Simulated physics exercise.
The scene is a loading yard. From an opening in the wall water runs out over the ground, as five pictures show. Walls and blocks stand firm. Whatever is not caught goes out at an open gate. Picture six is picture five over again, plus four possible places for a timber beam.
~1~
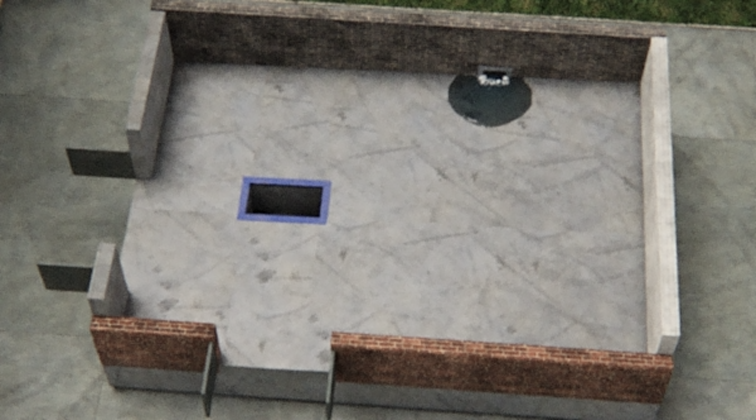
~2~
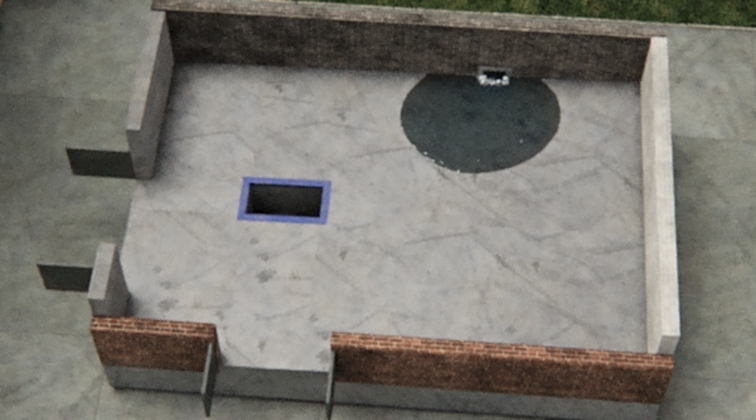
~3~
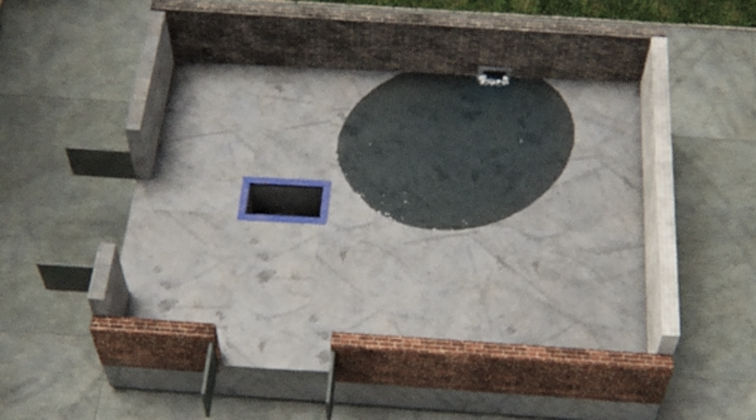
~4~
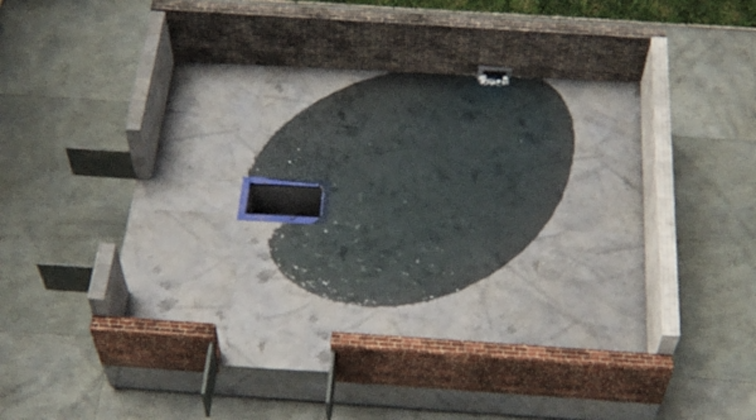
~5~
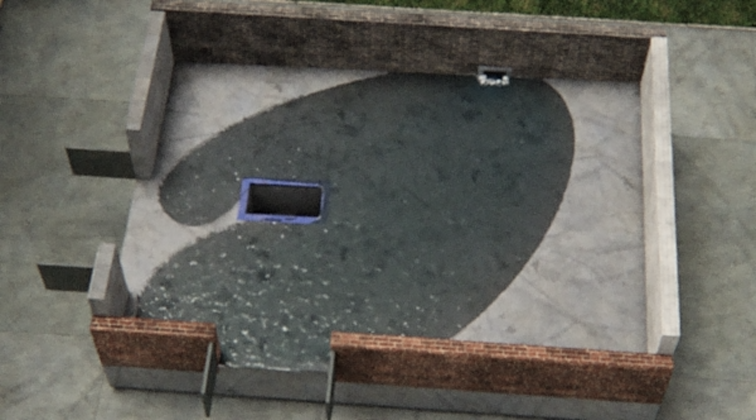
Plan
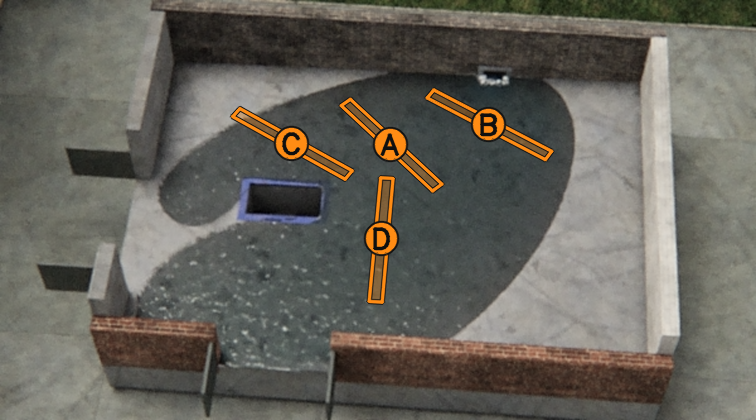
Water spreads from the back wall across the walled yard and around the blue-edged drain.
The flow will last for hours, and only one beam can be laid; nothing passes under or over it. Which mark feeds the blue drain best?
Choose D.
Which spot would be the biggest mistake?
It is A.
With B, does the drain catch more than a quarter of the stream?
No.
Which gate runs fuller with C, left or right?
The left one.
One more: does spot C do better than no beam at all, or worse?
Worse.
In orange, A from (345, 102) to (437, 187); B from (430, 93) to (548, 155); C from (236, 112) to (348, 174); D from (375, 301) to (386, 178).
If A is chosen, next to none of the stream goes into the blue drain, about 99 % out by the gates.
If B is chosen, about 12 % of the stream goes into the blue drain, about 88 % out by the gates.
If C is chosen, about 13 % of the stream goes into the blue drain, about 87 % out by the gates.
If D is chosen, about 24 % of the stream goes into the blue drain, about 76 % out by the gates.
